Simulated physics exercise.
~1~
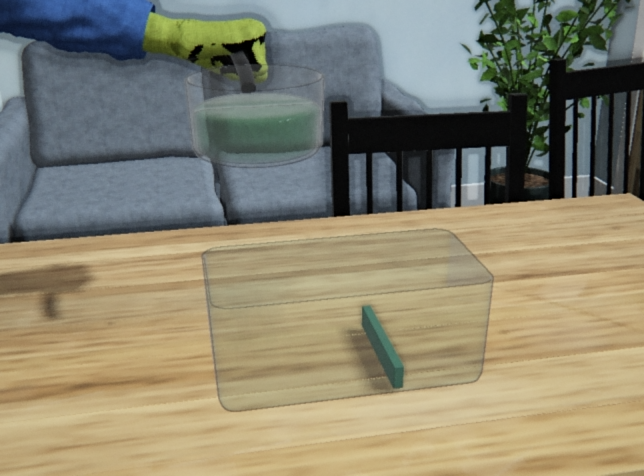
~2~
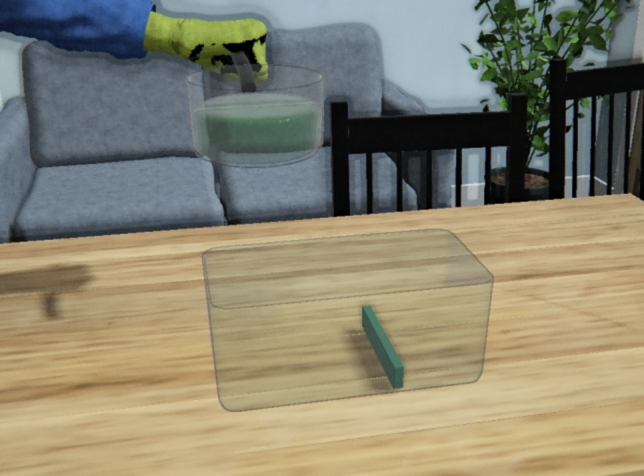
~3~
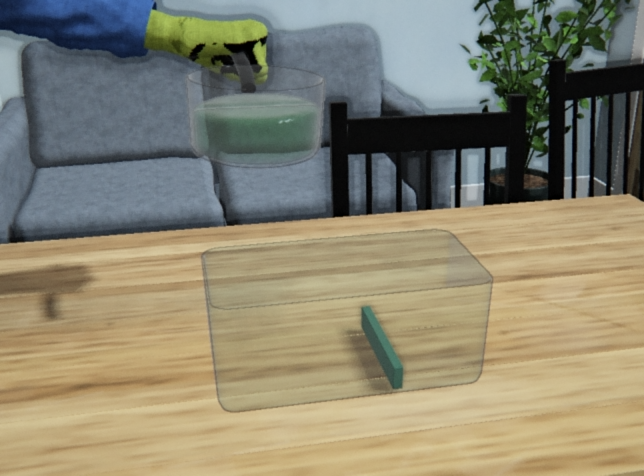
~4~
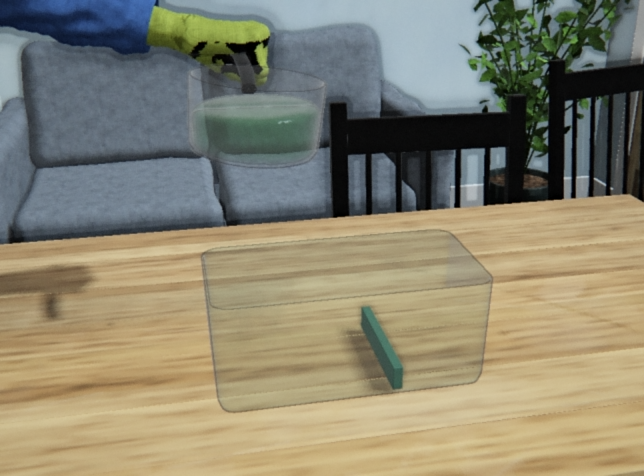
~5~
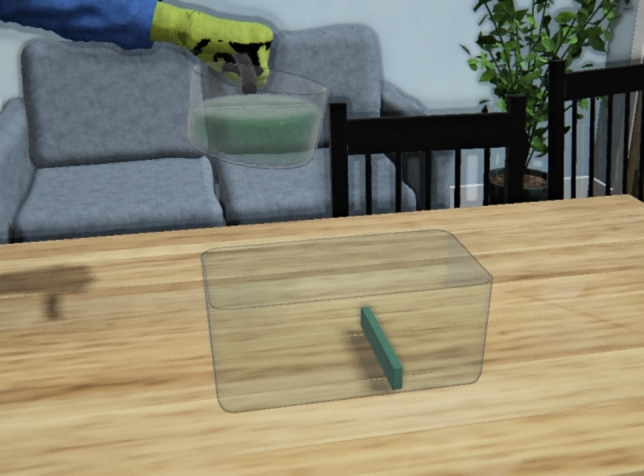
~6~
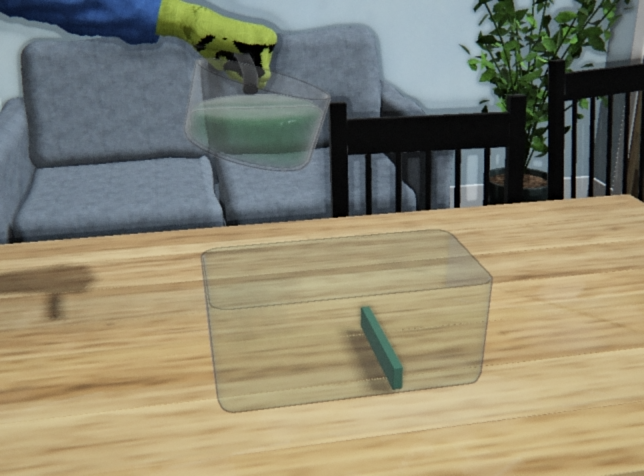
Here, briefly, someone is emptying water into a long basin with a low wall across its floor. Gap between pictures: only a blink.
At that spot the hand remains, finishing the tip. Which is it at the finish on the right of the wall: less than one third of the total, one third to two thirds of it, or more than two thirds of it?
At the finish the right of the wall has one third to two thirds of the total.
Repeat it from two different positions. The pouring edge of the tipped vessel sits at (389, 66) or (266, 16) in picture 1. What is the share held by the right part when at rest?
You'd get 60 percent from the first and 10 percent from the second.
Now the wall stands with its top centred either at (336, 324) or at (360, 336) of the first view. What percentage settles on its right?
About 90 % for the first and about 65 % for the second.
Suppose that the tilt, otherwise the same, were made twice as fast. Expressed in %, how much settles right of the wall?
It comes to 25 per cent or so.
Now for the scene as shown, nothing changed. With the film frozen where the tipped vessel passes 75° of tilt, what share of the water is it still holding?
55 per cent, approximately.
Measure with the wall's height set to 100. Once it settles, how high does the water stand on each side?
About 40 per cent on the left and 70 per cent on the right.
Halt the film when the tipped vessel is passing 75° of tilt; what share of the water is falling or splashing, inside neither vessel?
It's about 35 per cent.
A moment on, the tilt is 75° and 55 per cent is still to pour, 4 is left of the wall and 4 right of it.
Next, the tilt is 111° and 6 per cent is still to pour, 35 is left of the wall and 46 right of it.
Then the tilt is 118° and 0 per cent is still to pour, 53 is left of the wall and 46 right of it.
Later the tilt is 118° and 0 per cent is still to pour, 53 is left of the wall and 46 right of it.
At rest 53 per cent lies left of the wall, 46 right of it and 1 outside.
